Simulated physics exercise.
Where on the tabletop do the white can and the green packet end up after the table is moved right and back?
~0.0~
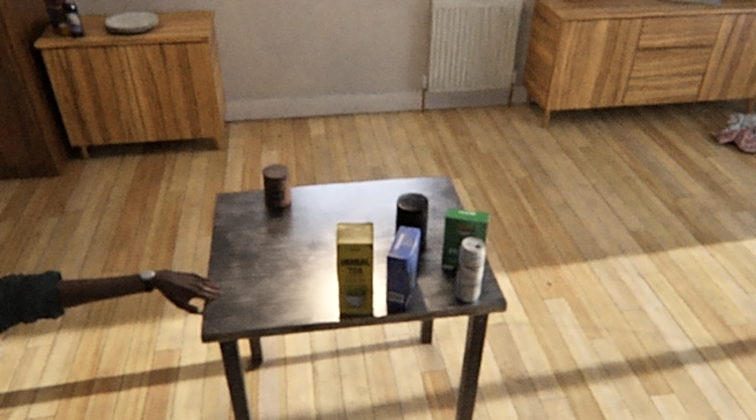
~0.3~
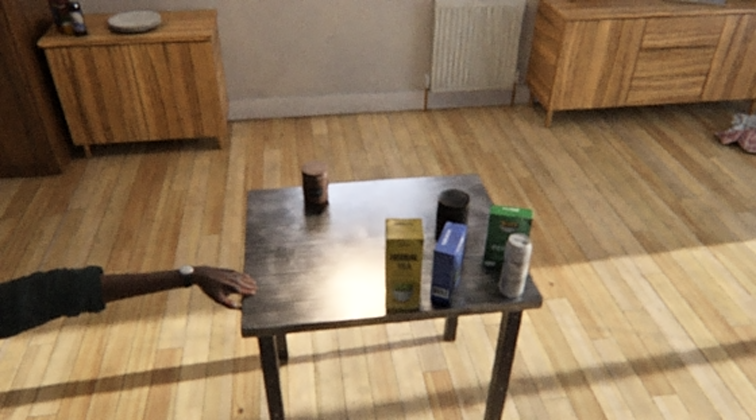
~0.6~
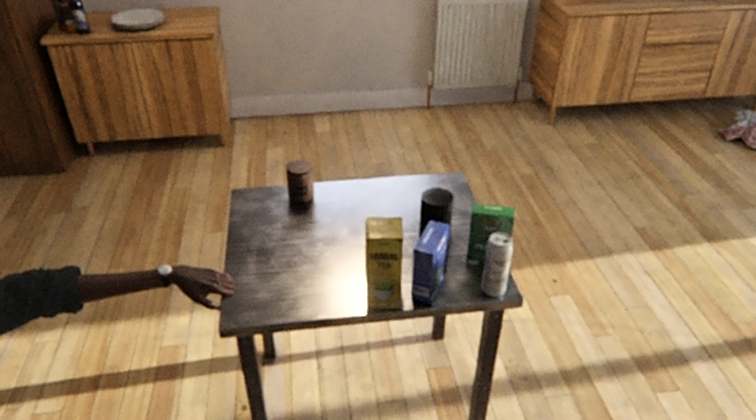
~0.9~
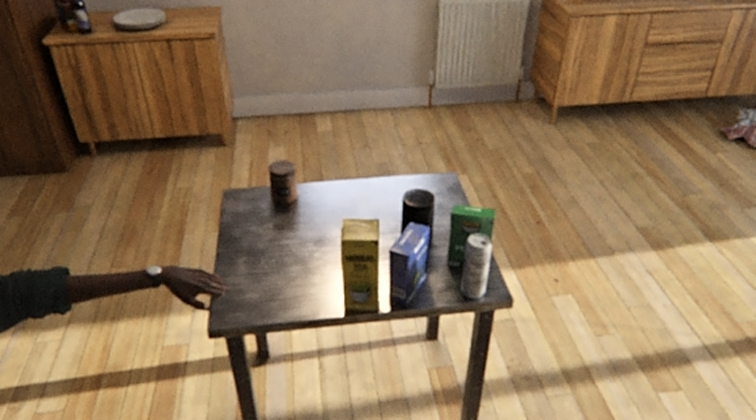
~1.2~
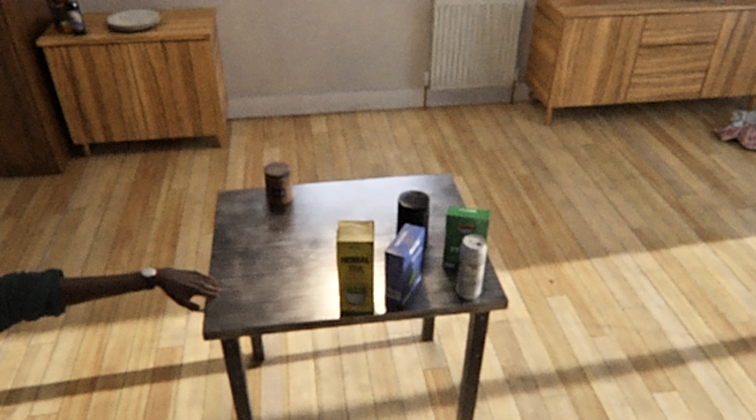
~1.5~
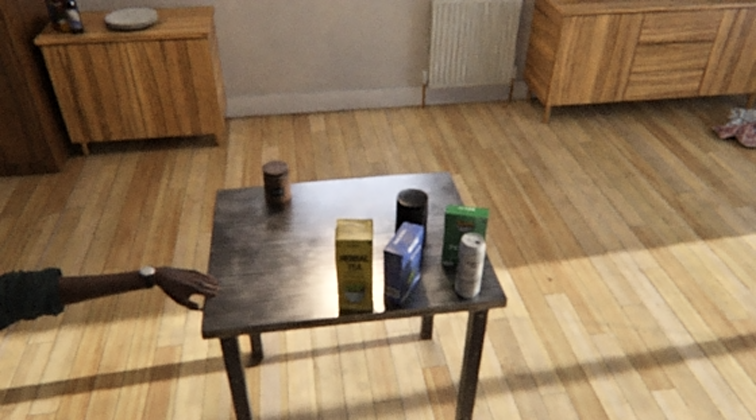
Both the white can and the green packet end up in the same places on the tabletop where they started, near the right side of the table.
